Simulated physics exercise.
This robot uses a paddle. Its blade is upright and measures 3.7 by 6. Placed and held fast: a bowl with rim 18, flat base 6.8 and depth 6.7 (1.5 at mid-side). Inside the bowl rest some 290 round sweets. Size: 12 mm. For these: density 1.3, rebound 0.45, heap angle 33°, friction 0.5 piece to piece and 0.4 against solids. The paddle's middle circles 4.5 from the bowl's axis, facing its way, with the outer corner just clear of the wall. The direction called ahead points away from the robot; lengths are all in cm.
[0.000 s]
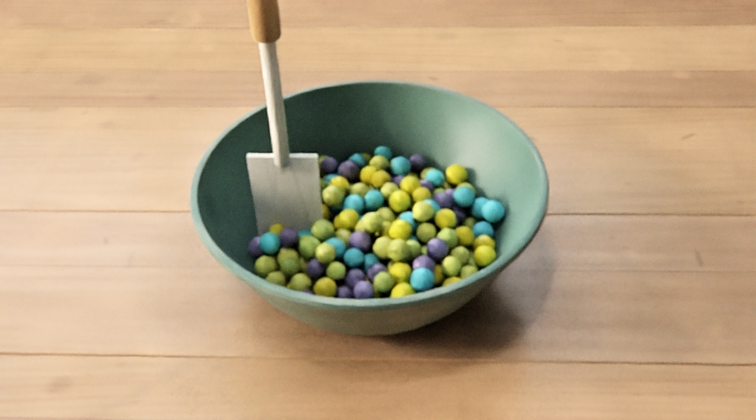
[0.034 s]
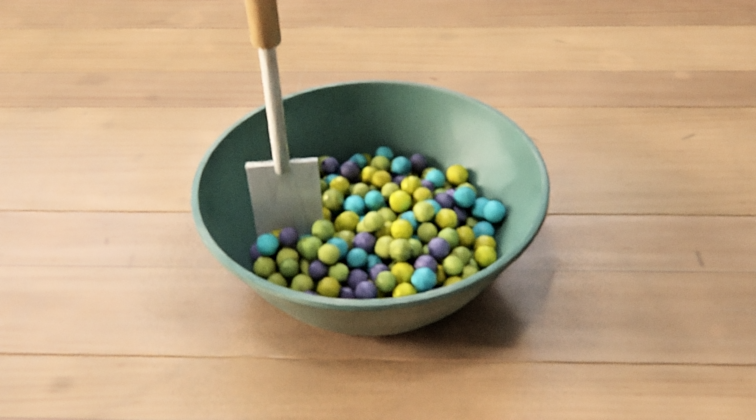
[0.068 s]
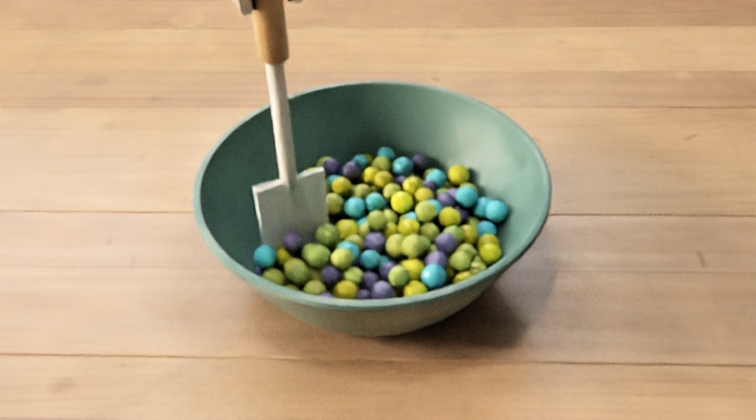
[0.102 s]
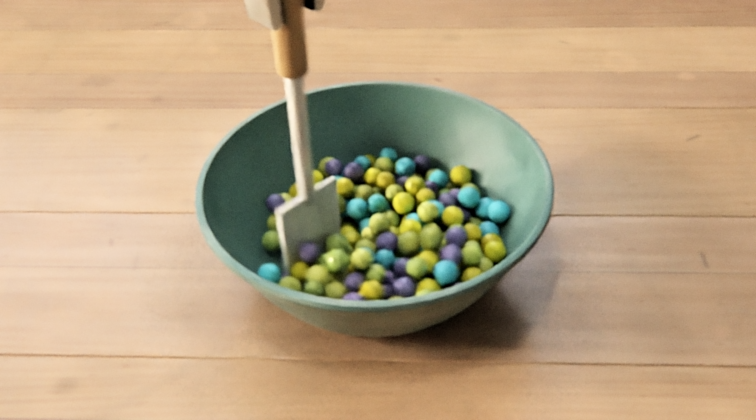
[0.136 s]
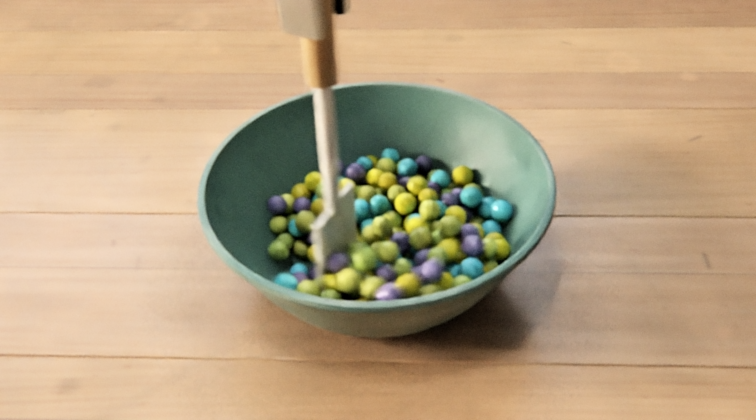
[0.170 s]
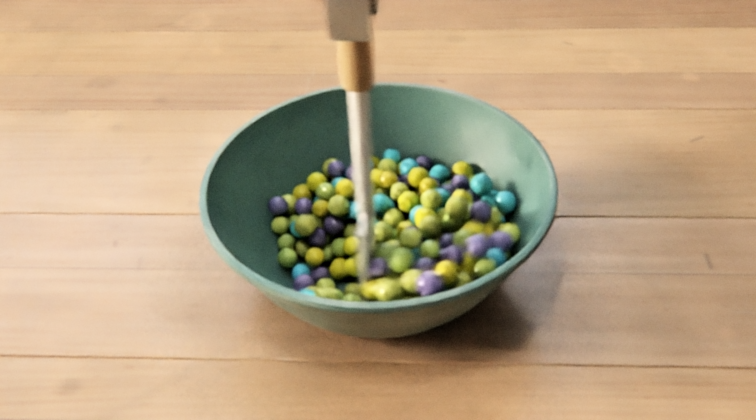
The clip opens on a green bowl of yellow-green, blue and purple round sweets on a wooden surface, a paddle upright at its left. Held from above by a robot, the paddle sweeps toward the near side and rightward, turning edge-on as it pushes sweets along toward the right.
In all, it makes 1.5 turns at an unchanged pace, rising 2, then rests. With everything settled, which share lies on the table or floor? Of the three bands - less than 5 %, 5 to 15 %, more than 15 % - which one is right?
The right band is 5 to 15 %.
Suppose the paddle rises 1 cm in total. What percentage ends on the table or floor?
Roughly 10 per cent.
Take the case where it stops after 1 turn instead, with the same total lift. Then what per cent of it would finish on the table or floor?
Roughly 0 percent would end up there.
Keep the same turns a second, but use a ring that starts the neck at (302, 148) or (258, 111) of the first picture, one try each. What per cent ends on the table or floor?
Near 0 per cent and near 5 per cent, in that order.
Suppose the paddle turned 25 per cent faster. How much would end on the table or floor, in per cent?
Roughly 15 per cent.
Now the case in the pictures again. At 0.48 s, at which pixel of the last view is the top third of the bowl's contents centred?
Around pixel (359, 145).
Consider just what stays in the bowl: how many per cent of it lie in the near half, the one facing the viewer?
Near 50 per cent of what stays in the bowl.
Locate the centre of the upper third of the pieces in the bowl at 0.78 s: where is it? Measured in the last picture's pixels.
I'd say about (380, 271).
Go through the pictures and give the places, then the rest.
In the first frame, paddle neck at (279, 132), 0° round; upper third of the load around (380, 223), from x 260 to 495, top at y 155; 290 in the bowl.
In the second frame, paddle neck at (279, 138), 8° round; upper third of the load around (380, 231), from x 260 to 495, top at y 155.
In the third frame, paddle neck at (286, 155), 28° round; upper third of the load around (382, 243), from x 265 to 495, top at y 155.
In the fourth frame, paddle neck at (304, 170), 47° round; upper third of the load around (386, 251), from x 270 to 500, top at y 155.
In the fifth frame, paddle neck at (331, 180), 67° round; upper third of the load around (401, 253), from x 275 to 500, top at y 155.
In the sixth frame, paddle neck at (364, 185), 86° round; upper third of the load around (430, 243), from x 280 to 510, top at y 160; 290 in the bowl.
After 0.48 s, 263° round, highest piece 8 above the table; 275 in the bowl, 7 on the table or floor, 8 in flight or on the tool.
After 0.78 s, 80° round, highest piece 7 above the table; 265 in the bowl, 23 on the table or floor, 2 in flight or on the tool.
After 1.14 s, 180° round, highest piece 6 above the table; 264 in the bowl, 26 on the table or floor.
After 1.84 s, 180° round, highest piece 5 above the table; 264 in the bowl, 26 on the table or floor.
At rest, 264 in the bowl, 26 on the table or floor. That is 9 % on the table or floor.
